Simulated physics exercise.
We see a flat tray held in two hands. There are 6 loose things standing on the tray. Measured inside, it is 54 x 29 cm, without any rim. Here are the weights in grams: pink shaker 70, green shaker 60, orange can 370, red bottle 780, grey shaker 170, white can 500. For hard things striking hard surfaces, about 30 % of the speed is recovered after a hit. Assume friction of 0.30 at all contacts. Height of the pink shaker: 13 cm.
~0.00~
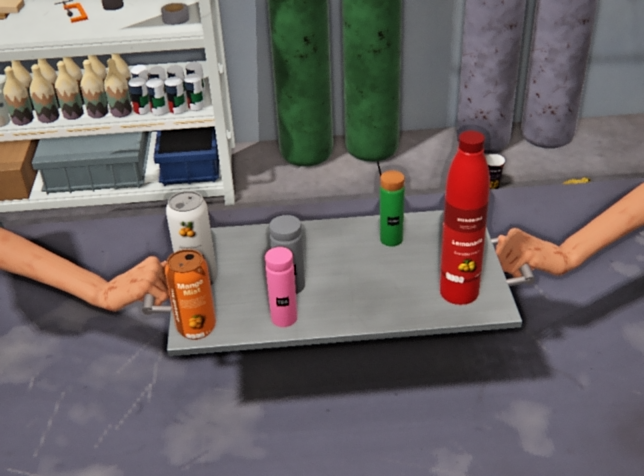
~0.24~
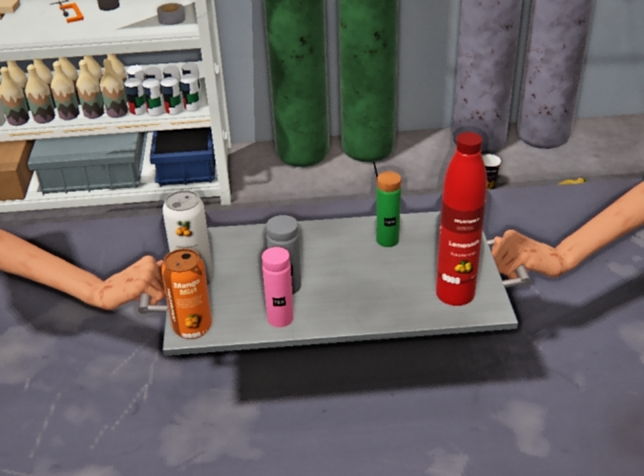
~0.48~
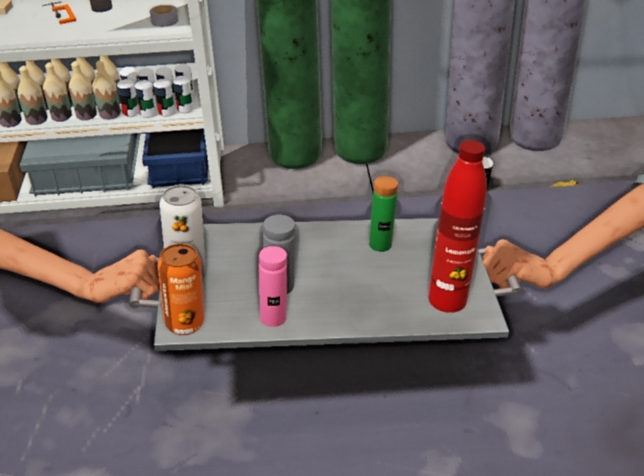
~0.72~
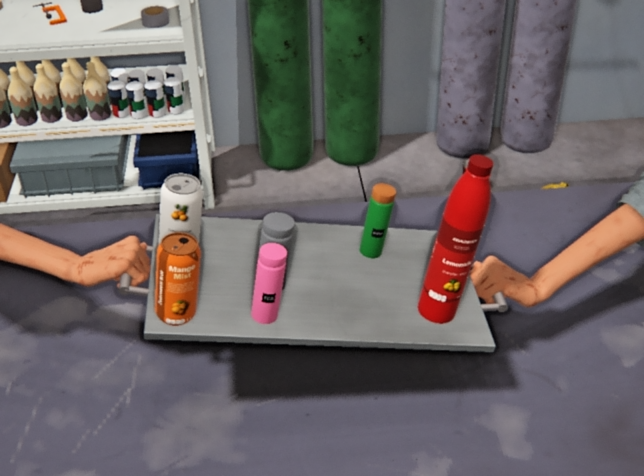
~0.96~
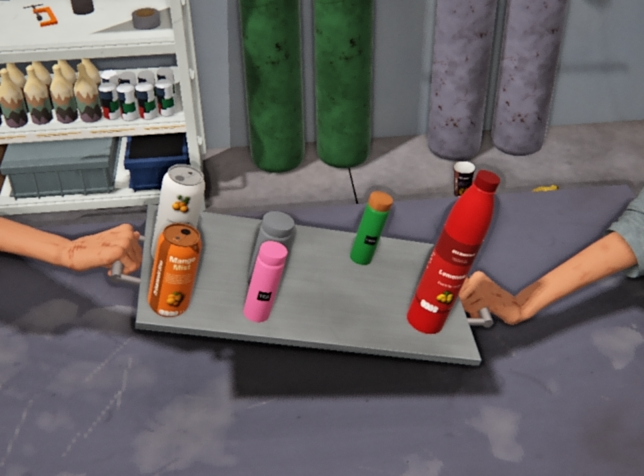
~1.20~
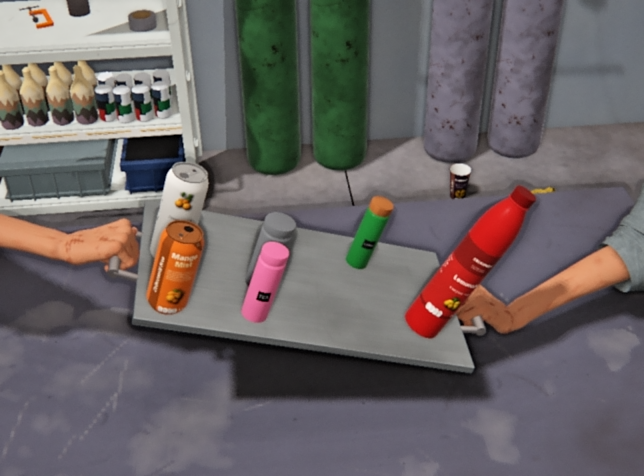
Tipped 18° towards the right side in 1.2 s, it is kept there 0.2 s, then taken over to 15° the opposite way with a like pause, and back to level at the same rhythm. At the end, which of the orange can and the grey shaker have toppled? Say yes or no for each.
Orange can: No; grey shaker: No.
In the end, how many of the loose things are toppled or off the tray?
2.
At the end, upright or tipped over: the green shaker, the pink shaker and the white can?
Well, the green shaker tumbles down, the pink shaker holds steady, and the white can holds steady.
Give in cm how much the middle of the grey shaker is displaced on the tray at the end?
Start to finish, roughly 7 cm.
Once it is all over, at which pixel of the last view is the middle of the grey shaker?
It ends near (301, 261).
By 1.50 s, tray at 18°, right edge down; red bottle now off the tray; grey shaker 2 cm from its spot near (283, 255); orange can 2 cm from its spot near (187, 270).
By 1.80 s, tray at 14°, right edge down; green shaker now off the tray; grey shaker 6 cm from its spot near (304, 259); orange can 6 cm from its spot near (208, 280).
By 2.20 s, tray at 4°, left edge down; grey shaker 8 cm from its spot near (299, 261); orange can 7 cm from its spot near (202, 306); white can 9 cm from its spot.
By 3.30 s, tray at 12°, left edge down; grey shaker 7 cm from its spot near (293, 263); orange can 7 cm from its spot near (199, 318); white can 9 cm from its spot.
When it is over (4.5 s), off the tray and tipped over, green shaker and red bottle; not toppled but over 5 cm from the start, pink shaker, orange can, grey shaker and white can. End places, in pixels of the last picture, orange can near (203, 301), grey shaker near (301, 261).
